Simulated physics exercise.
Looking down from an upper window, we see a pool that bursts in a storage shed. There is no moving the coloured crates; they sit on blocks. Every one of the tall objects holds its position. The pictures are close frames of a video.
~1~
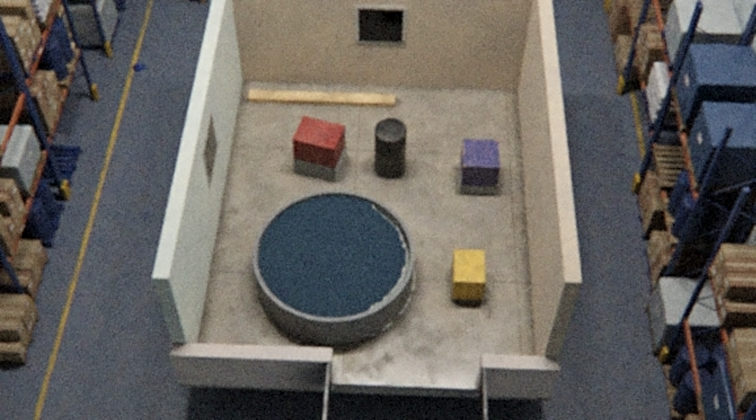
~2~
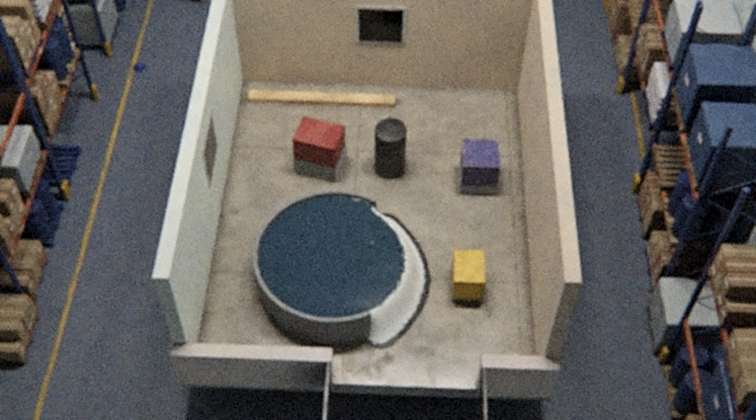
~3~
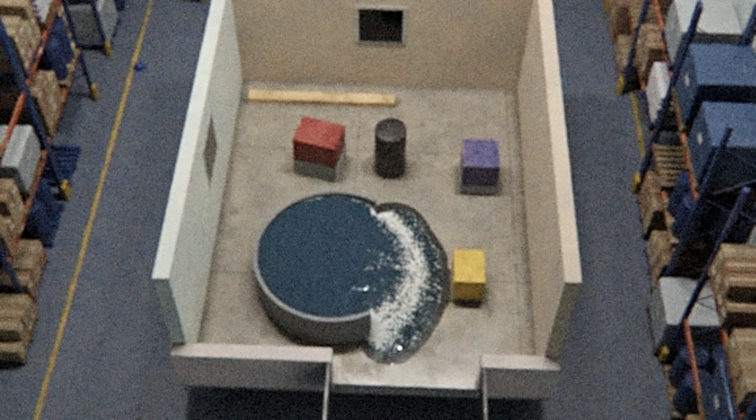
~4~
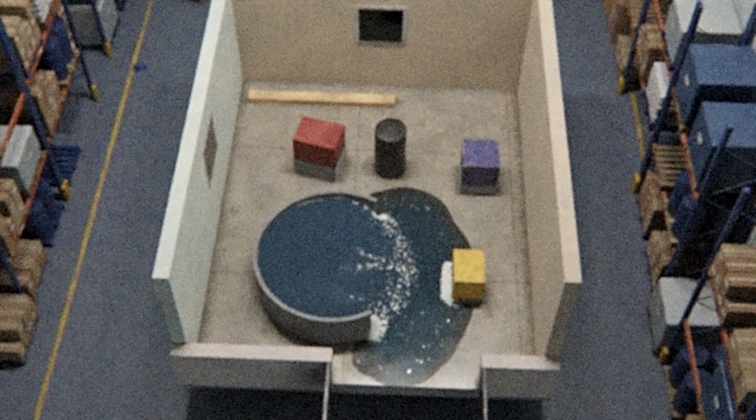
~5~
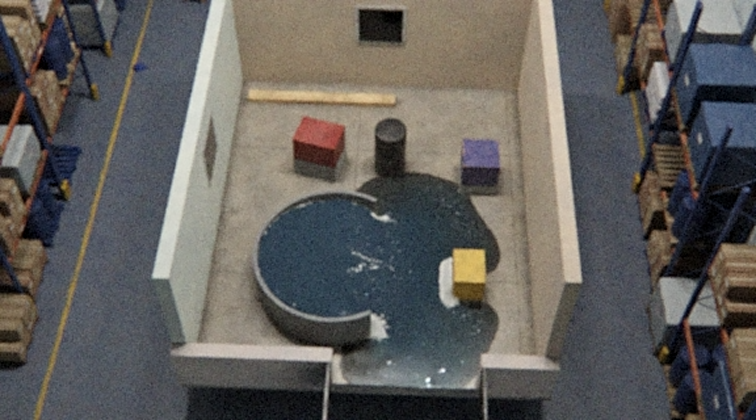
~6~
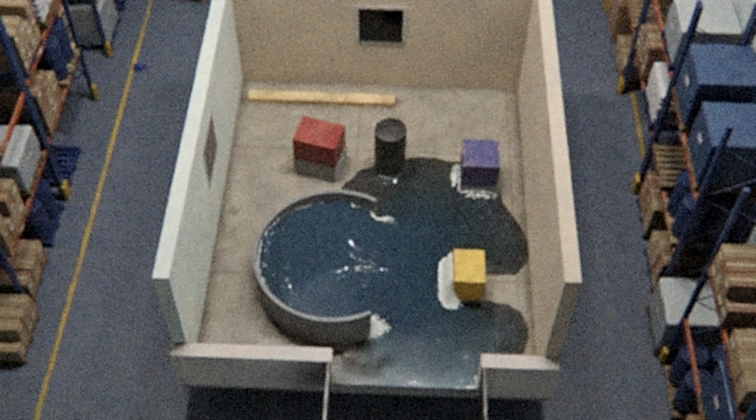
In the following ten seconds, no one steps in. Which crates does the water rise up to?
Most likely the red crate remains untouched, most likely the yellow crate gets water on it, most likely the blue crate gets water on it.
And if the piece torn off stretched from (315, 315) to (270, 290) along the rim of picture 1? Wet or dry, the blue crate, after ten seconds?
I'd say the blue crate never gets wet.
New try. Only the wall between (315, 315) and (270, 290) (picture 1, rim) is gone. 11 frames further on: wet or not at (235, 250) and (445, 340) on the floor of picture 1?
Submerged, submerged.
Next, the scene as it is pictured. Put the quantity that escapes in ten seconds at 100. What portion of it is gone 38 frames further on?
Note - share reached: 75 %.
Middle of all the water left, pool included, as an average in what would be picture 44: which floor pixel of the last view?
Roughly at (403, 205).
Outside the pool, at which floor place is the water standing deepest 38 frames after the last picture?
Look near (252, 83).
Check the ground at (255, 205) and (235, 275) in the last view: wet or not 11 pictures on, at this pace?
Clear, then clear.
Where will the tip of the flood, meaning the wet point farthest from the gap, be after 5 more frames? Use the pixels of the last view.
The wet edge reaches furthest near (476, 97).
A moment on, water covers 40 % of the floor; the red crate water round its plinth, the yellow crate water round its plinth, the blue crate water round its plinth.
Next, water covers 45 % of the floor; the red crate water round its plinth, the yellow crate water round its plinth, the blue crate water round its plinth.
Then, water covers 50 % of the floor; the red crate water round its plinth, the yellow crate water round its plinth, the blue crate water round its plinth.
Later, water covers 80 % of the floor; the red crate water round its plinth, the yellow crate water round its plinth, the blue crate water round its plinth.
In the end, water covers 95 % of the floor; the red crate stayed above the water, the yellow crate was topped, the blue crate was topped.
